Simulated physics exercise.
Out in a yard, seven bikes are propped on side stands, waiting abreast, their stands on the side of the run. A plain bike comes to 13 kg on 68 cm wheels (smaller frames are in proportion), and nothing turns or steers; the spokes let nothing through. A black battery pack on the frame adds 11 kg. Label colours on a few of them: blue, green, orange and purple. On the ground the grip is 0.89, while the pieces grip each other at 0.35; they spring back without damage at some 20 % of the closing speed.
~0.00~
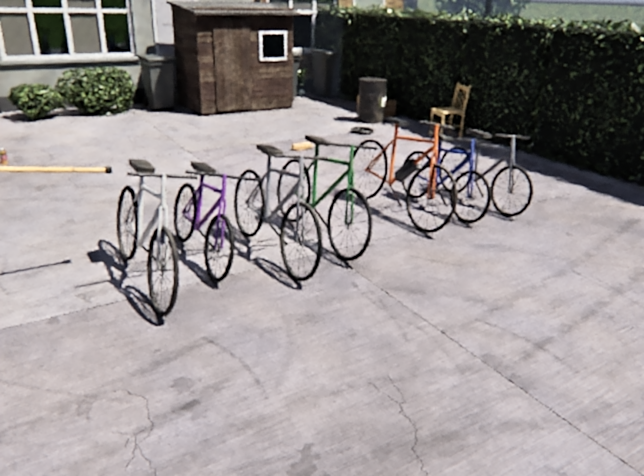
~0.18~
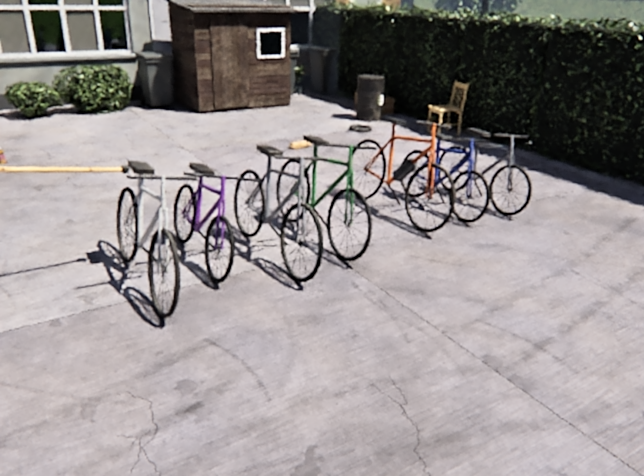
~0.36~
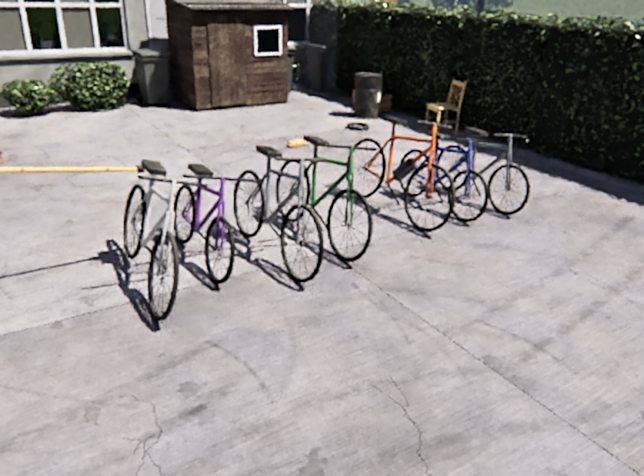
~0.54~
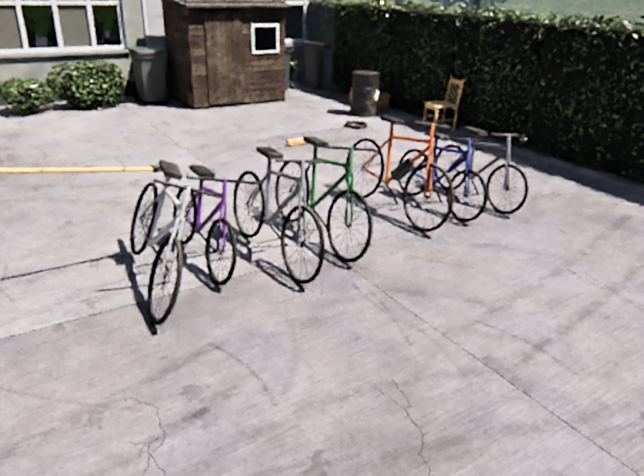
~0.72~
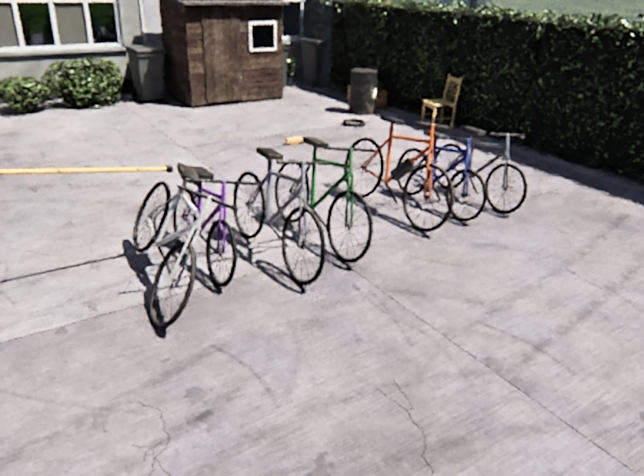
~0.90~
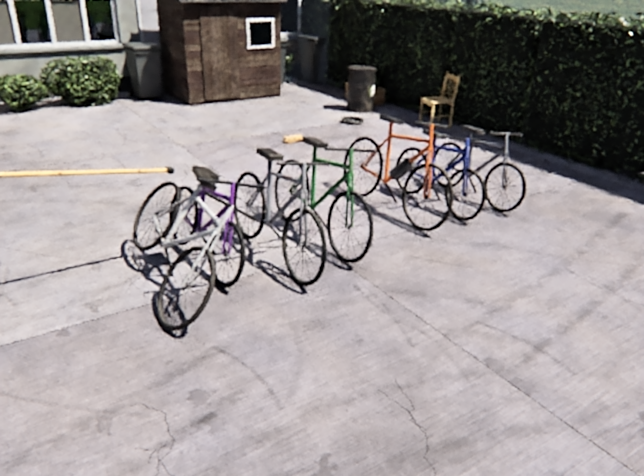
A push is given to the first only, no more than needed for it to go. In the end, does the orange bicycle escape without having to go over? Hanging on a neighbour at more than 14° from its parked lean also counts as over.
Yes.
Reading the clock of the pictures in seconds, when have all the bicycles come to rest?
I'd say around 3.0 seconds.
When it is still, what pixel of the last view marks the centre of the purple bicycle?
I'd place it at about (279, 219) in the final view.
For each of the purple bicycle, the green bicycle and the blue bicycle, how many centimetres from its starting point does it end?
I'd estimate purple at 70 cm, green at 60 cm and blue at 0 cm.
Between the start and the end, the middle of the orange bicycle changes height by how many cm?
Net change: Some 0 cm lower.
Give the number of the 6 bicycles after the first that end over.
Result - a count of 3.
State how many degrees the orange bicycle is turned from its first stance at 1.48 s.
Near 0 degrees from how it began.
Around 1.48 s, 1 of the 6 other bicycles over; orange bicycle unmoved; purple bicycle tipped 41°.
Around 2.18 s, 3 of the 6 other bicycles over; orange bicycle unmoved; purple bicycle tipped 55°.
Finally (3.2 s), 3 of the 6 other bicycles over; orange bicycle unmoved; green bicycle tipped 71°; purple bicycle tipped 58°. Three left standing. Seen by the last camera, middles, orange bicycle near (398, 163), green bicycle near (375, 208).
